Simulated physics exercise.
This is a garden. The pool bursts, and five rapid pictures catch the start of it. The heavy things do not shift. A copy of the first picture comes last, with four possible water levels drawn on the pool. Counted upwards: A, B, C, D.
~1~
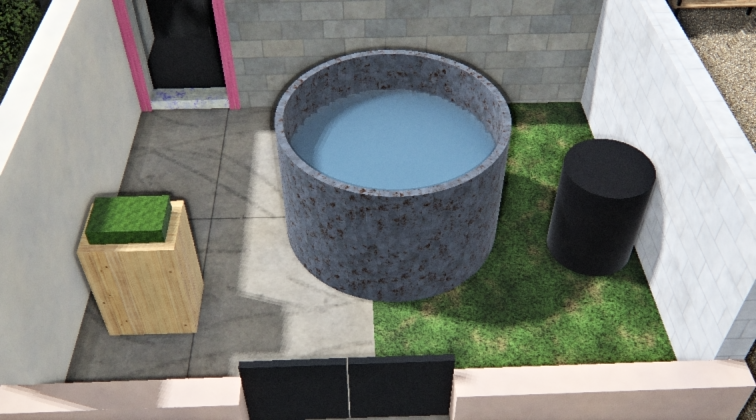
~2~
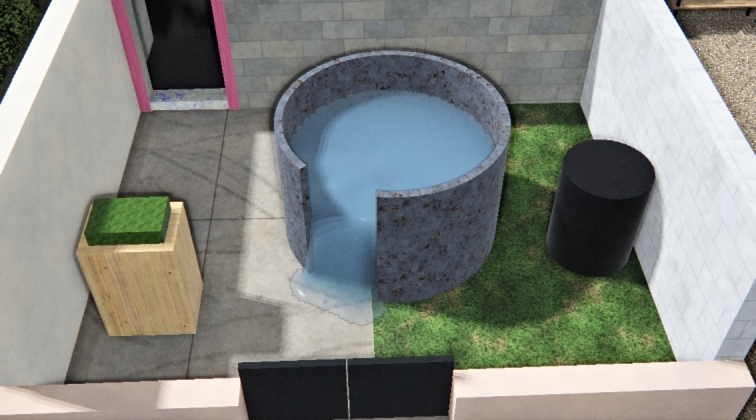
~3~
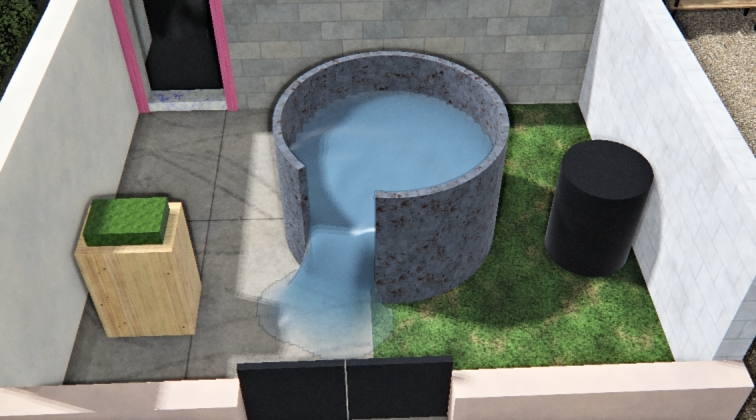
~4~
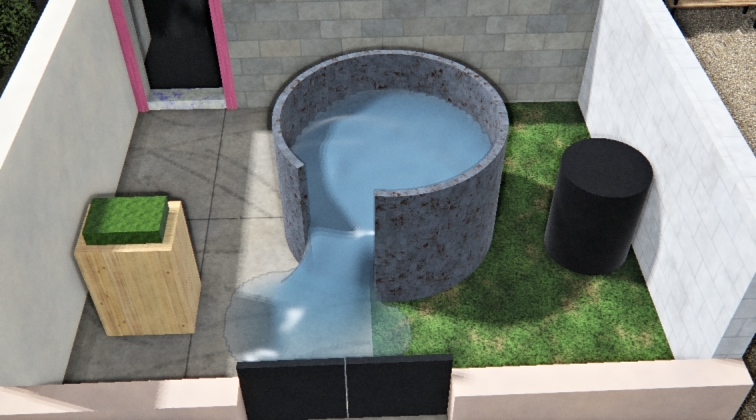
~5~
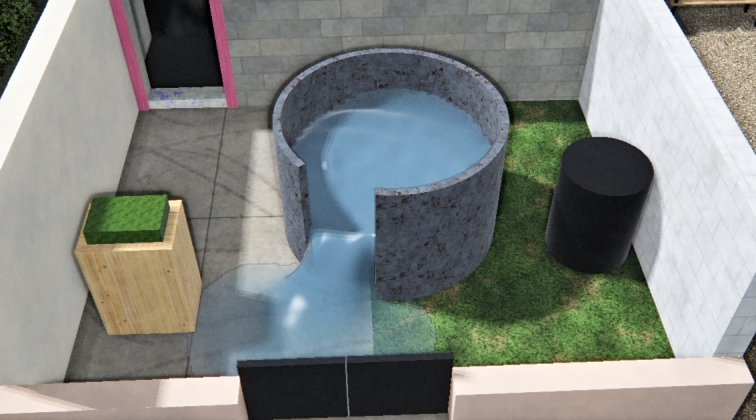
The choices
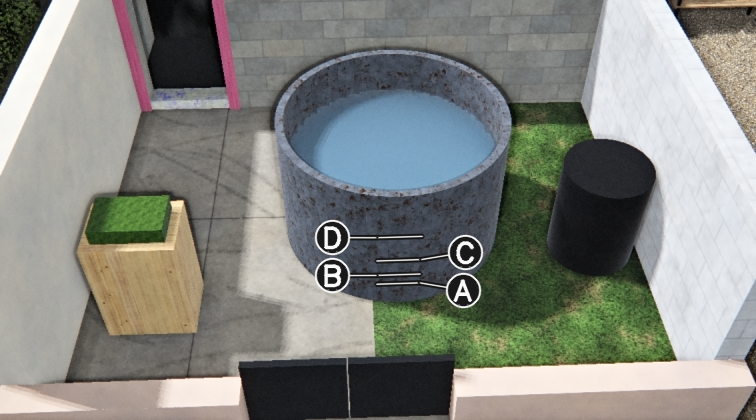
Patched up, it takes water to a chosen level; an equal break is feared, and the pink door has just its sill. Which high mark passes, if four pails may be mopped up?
Use level C.
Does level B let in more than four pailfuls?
No, not at all.
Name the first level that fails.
That would be D.
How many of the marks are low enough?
Three.
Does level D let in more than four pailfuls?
Yes.
On the marked copy, A at (398, 283); B at (398, 274); C at (398, 260); D at (399, 237); from the bottom up A, B, C, D.
With A, nothing gets over.
With B, nothing gets over.
With C, a splash gets over, under a bucket.
With D, about 11 bucketfuls get in.
